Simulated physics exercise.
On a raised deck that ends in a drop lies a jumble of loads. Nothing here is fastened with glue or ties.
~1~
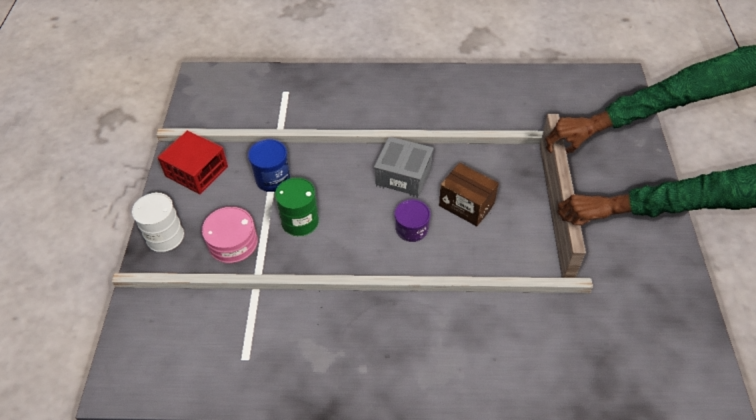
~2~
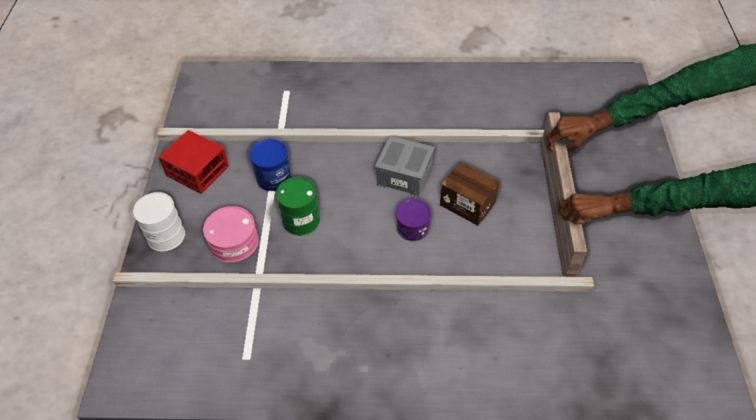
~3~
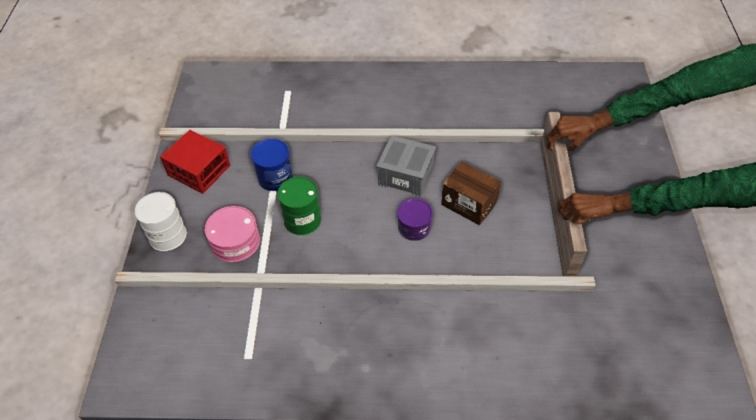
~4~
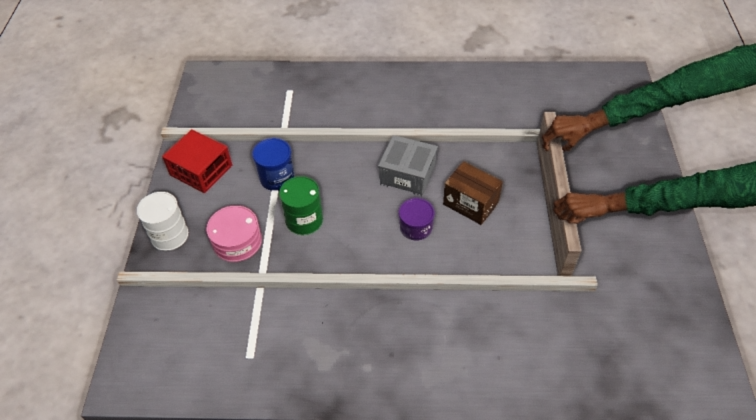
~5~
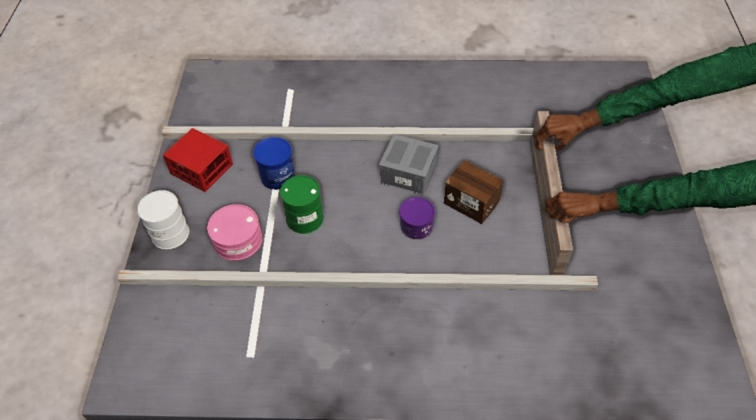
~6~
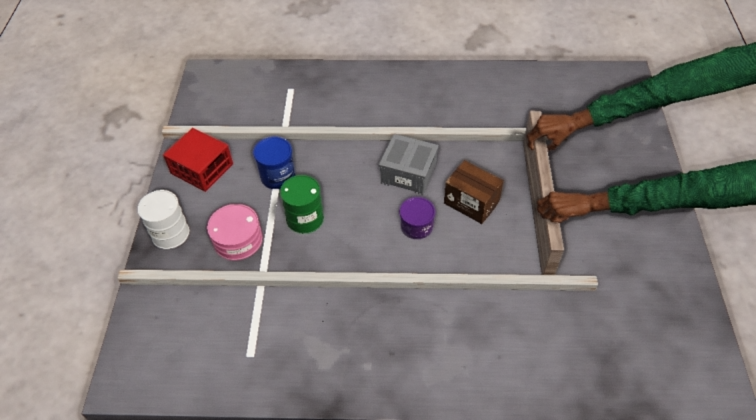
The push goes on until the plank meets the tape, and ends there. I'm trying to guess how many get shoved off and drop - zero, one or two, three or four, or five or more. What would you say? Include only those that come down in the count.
I would say zero.
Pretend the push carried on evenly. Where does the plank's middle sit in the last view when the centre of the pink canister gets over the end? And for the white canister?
Its middle is around (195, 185) and around (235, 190).
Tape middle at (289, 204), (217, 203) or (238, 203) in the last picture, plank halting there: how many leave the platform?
Result per try: 0; 2; 0.
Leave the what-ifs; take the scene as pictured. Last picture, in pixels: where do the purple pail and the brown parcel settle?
Reading them off: First (247, 232); then (247, 201).
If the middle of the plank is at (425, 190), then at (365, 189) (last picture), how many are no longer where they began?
The count reaches 3 first and 4 second.
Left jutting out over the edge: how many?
I get 0.
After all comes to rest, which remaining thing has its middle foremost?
The white canister ends up foremost.
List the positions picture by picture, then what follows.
The first picture shows white canister (159, 223); red crate (194, 162); pink canister (230, 235); plank (560, 193); tape (268, 206).
The second picture shows red crate (195, 162); brown parcel (469, 194).
The third picture shows pink canister (233, 234); green canister (300, 206).
The fourth picture shows white canister (163, 221); blue pail (274, 165).
The fifth picture shows red crate (199, 160); plank (549, 191).
The sixth picture shows white canister (164, 220); red crate (199, 159); pink canister (235, 232); plank (541, 191); tape (273, 203).
Soon after, none off yet; white canister at rest near (164, 220); red crate at rest near (199, 159); pink canister at rest near (235, 232).
At rest, the number that fall off is zero.
